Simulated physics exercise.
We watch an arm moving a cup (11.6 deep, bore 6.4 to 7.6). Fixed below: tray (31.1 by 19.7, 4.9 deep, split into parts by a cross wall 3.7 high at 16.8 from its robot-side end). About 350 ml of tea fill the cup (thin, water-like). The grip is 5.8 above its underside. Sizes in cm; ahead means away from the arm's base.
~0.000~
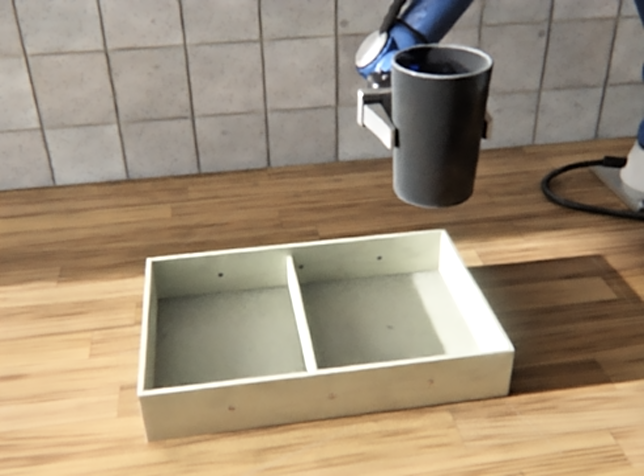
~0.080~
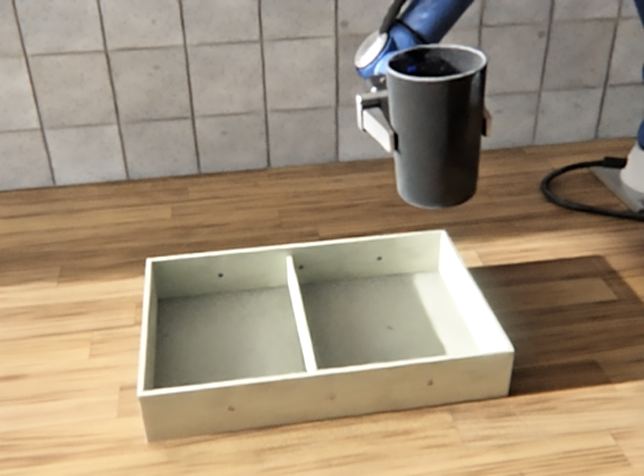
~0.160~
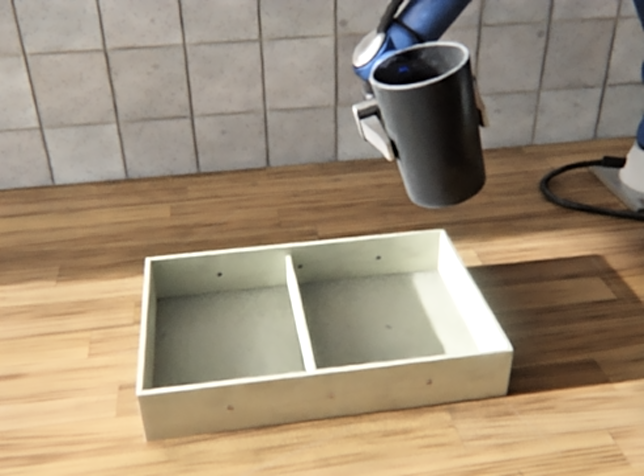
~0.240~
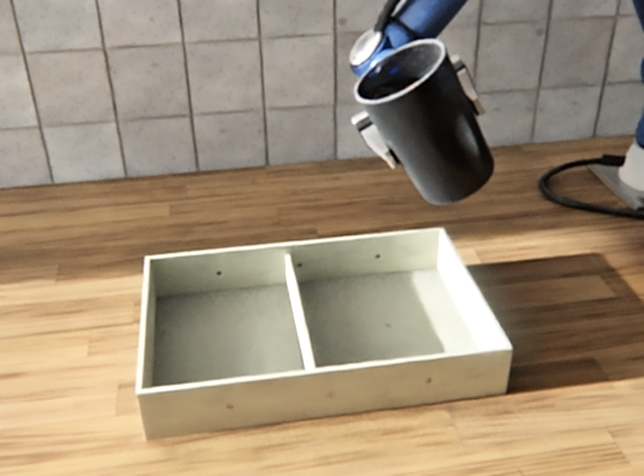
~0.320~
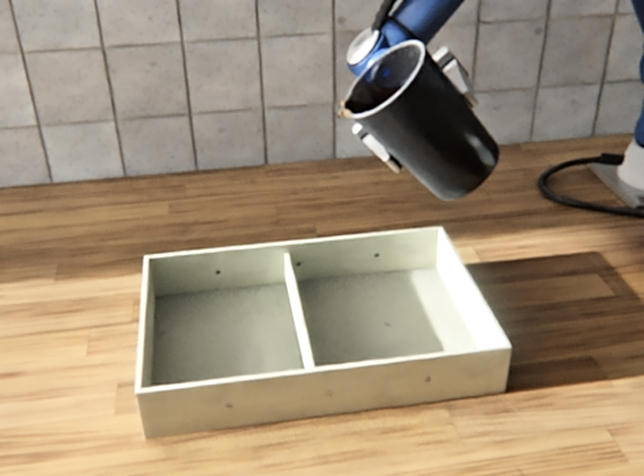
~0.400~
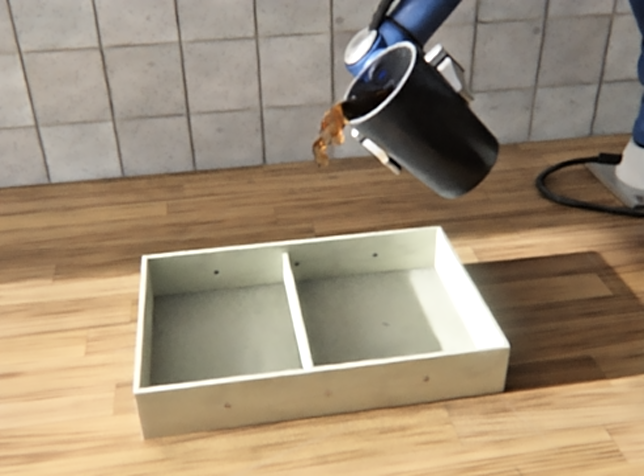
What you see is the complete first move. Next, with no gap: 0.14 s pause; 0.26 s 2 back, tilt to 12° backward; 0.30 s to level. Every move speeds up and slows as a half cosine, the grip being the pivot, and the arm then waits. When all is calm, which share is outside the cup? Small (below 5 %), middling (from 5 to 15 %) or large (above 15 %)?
A middling share, from 5 to 15 %, ends outside the cup.
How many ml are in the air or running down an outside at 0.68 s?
Some 10 ml.
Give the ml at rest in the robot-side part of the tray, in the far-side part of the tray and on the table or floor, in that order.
Roughly 10, 15, 0 ml.
After 0.68 s, tilted 13° forward, liquid up to 27 above the table; 320 ml in the cup, 10 ml in the far-side part, 5 ml in the robot-side part, 10 ml in the air or running down outside.
After 0.96 s, tilted 5° backward, liquid up to 26 above the table; 320 ml in the cup, 15 ml in the far-side part, 10 ml in the robot-side part.
After 1.30 s, level, liquid up to 26 above the table; 320 ml in the cup, 15 ml in the far-side part, 10 ml in the robot-side part.
After 2.10 s, level, liquid up to 25 above the table; 320 ml in the cup, 15 ml in the far-side part, 10 ml in the robot-side part.
At rest, 320 ml in the cup, 15 ml in the far-side part, 10 ml in the robot-side part. That is 8 % outside the cup.
